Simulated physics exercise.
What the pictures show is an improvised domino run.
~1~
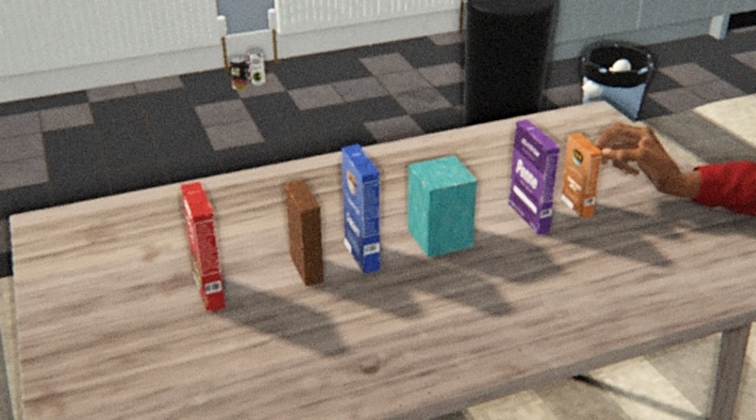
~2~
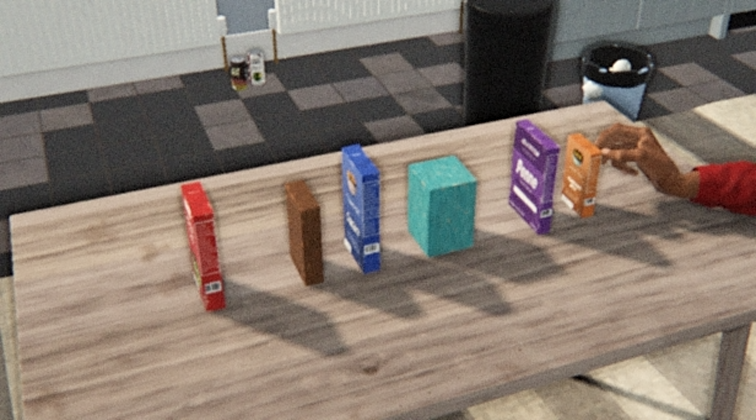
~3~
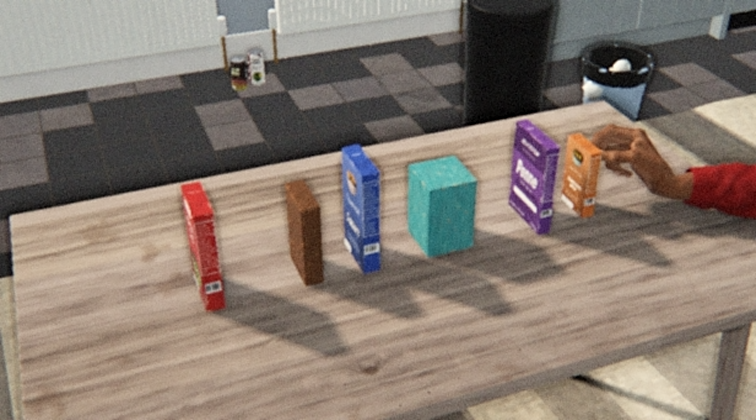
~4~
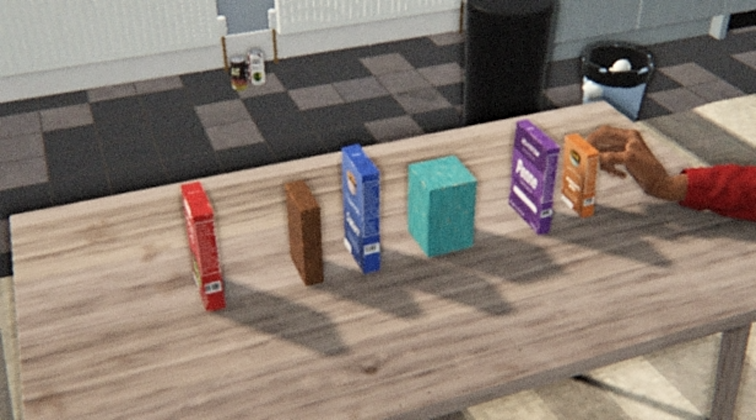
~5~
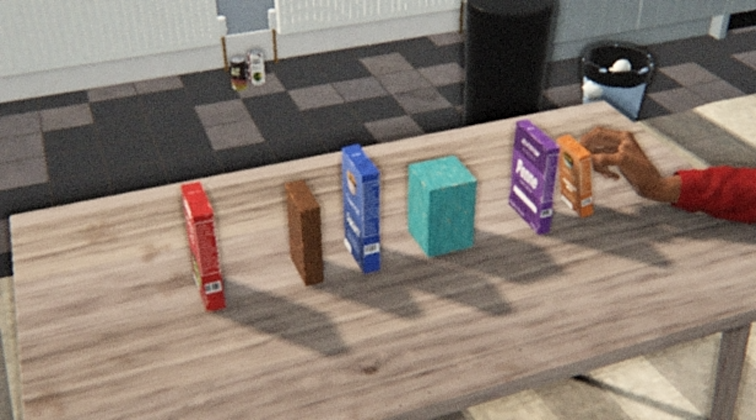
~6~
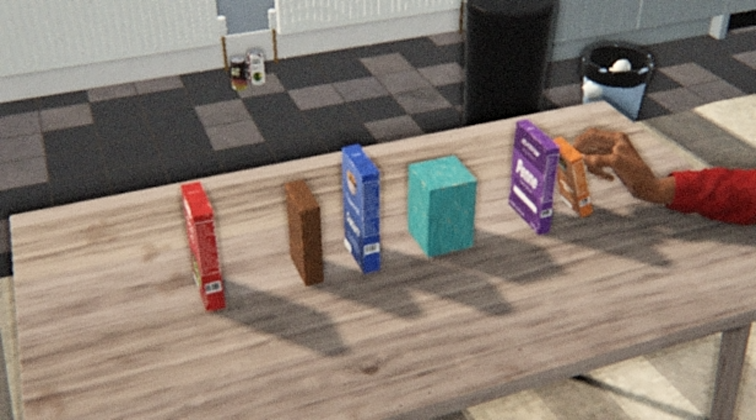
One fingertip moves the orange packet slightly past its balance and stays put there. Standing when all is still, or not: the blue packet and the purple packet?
In the end the blue packet is going to stand firm, the purple packet is going to tip.
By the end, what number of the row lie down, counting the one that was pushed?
Count: 2.
Then, 0.40 s past the last view, orange packet 53° over; purple packet rocked 22° from its first pose near (516, 182).
Then, 0.70 s past the last view, orange packet 69° over; purple packet rocked 57° from its first pose near (504, 197).
Then, 1.00 s past the last view, orange packet 75° over; purple packet on its side near (507, 218).
Finally, down or leaning hard on the table, purple packet; the other 3 still in place. Final places as the last picture's camera would see them, blue packet near (361, 210), purple packet near (507, 218).
